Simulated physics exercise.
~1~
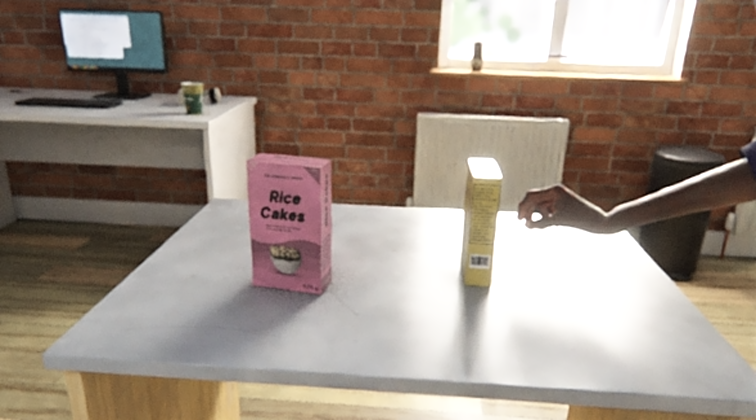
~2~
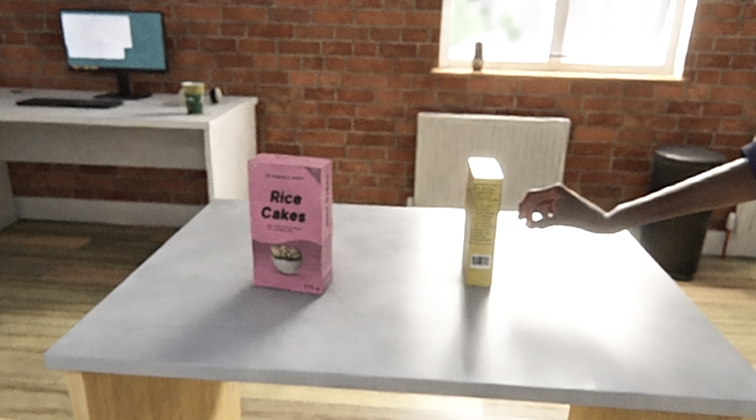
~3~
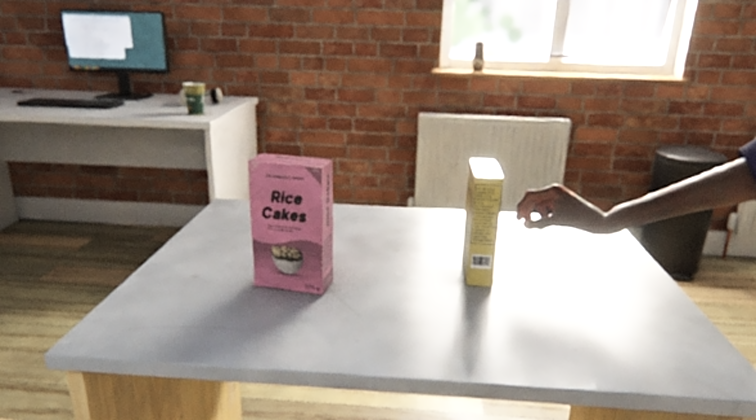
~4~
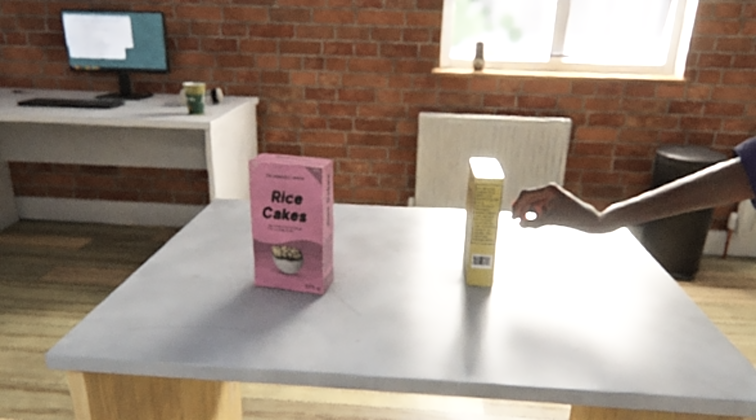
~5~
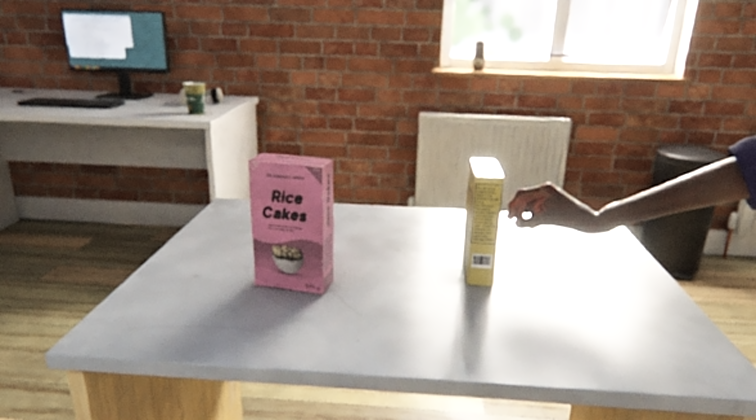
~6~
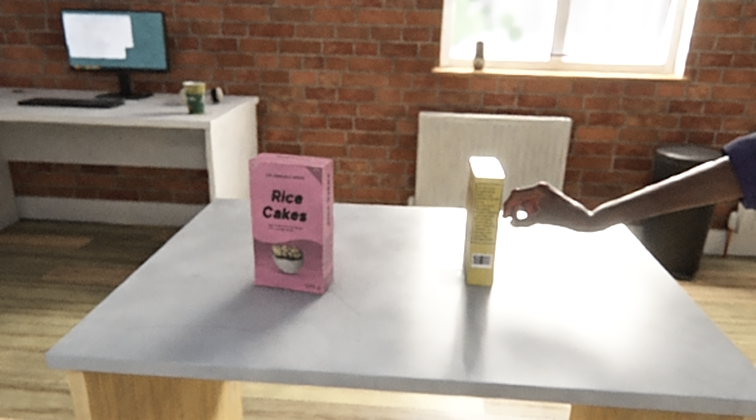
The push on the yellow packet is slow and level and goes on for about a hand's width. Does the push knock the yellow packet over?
Yes. Knocked over.
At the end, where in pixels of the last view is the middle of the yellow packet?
It finishes at around (405, 254).
Then, 0.40 s past the last view, yellow packet rocked 16° from its first pose near (465, 217).
Then, 0.60 s past the last view, yellow packet rocked 44° from its first pose near (438, 223).
Then, 0.70 s past the last view, yellow packet on its side near (410, 249).
Then, 0.80 s past the last view, yellow packet on its side near (405, 255).
Finally, down or leaning hard on the table, yellow packet. Final places as the last picture's camera would see them, yellow packet near (405, 254).
